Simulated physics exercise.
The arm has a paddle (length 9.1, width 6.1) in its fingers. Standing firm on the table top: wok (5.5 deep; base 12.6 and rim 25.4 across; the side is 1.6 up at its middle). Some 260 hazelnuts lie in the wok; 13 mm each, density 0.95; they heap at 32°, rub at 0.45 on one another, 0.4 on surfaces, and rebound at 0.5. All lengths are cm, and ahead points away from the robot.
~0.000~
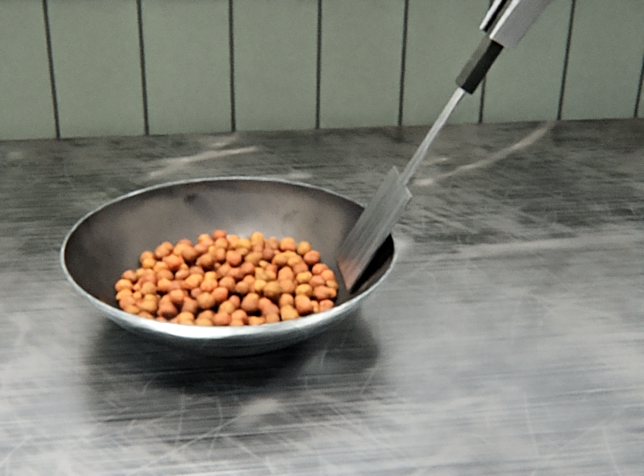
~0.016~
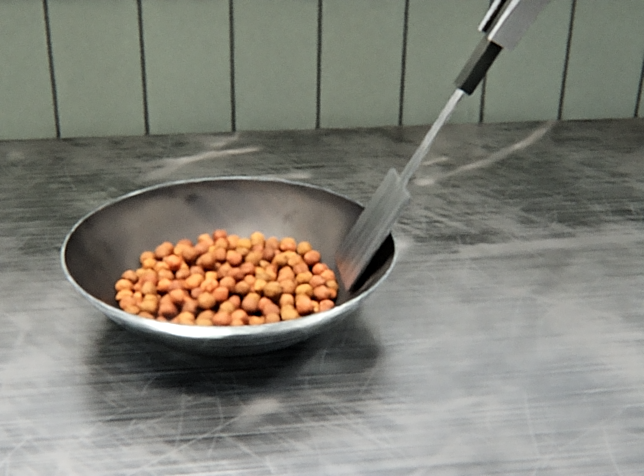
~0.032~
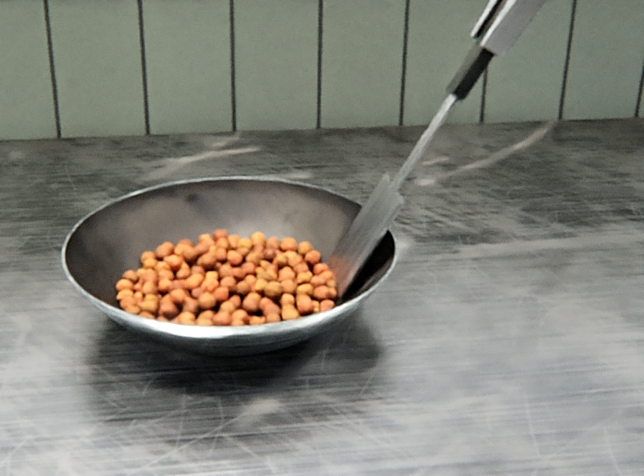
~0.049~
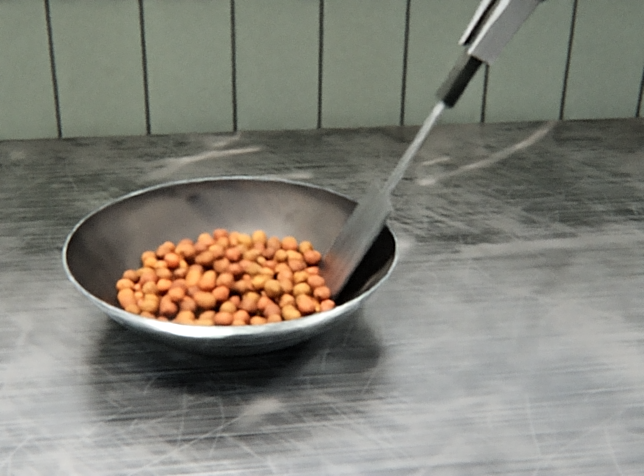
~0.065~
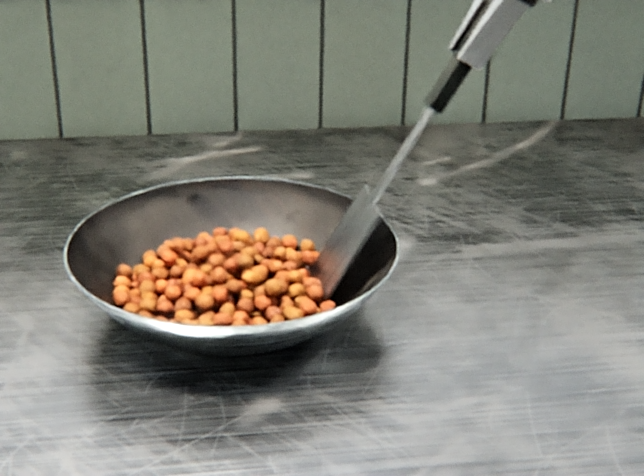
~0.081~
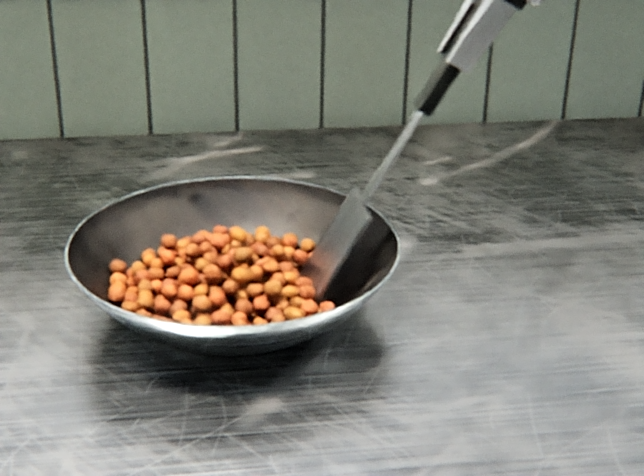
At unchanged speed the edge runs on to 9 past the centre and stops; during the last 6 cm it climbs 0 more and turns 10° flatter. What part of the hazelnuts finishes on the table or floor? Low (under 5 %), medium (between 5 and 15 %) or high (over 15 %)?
Share on the table or floor: Medium (between 5 and 15 %).
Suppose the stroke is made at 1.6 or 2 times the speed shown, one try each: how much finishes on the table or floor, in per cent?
Some 25 and 30 per cent.
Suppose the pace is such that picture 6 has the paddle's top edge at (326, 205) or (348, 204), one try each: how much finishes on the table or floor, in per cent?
About 30 and 20 per cent.
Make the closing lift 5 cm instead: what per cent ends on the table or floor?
About 10 per cent.
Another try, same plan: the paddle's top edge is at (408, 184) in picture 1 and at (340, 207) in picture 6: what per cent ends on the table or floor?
Some 15 per cent.
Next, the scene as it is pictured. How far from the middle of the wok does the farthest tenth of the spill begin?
Some 25 cm.
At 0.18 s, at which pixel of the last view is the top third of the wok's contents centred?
Near (177, 278).
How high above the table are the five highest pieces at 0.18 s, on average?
Some 4 cm.
After 0.18 s, sloping 60°, highest piece 4 above the table; 261 in the wok.
After 0.27 s, sloping 56°, highest piece 6 above the table; 261 in the wok.
After 0.52 s, sloping 50°, highest piece 6 above the table; 237 in the wok, 22 on the table or floor, 2 on the blade or in flight.
After 1.57 s, sloping 50°, highest piece 6 above the table; 237 in the wok, 24 on the table or floor.
In the end, 237 in the wok, 24 on the table or floor. That is 9 % on the table or floor.
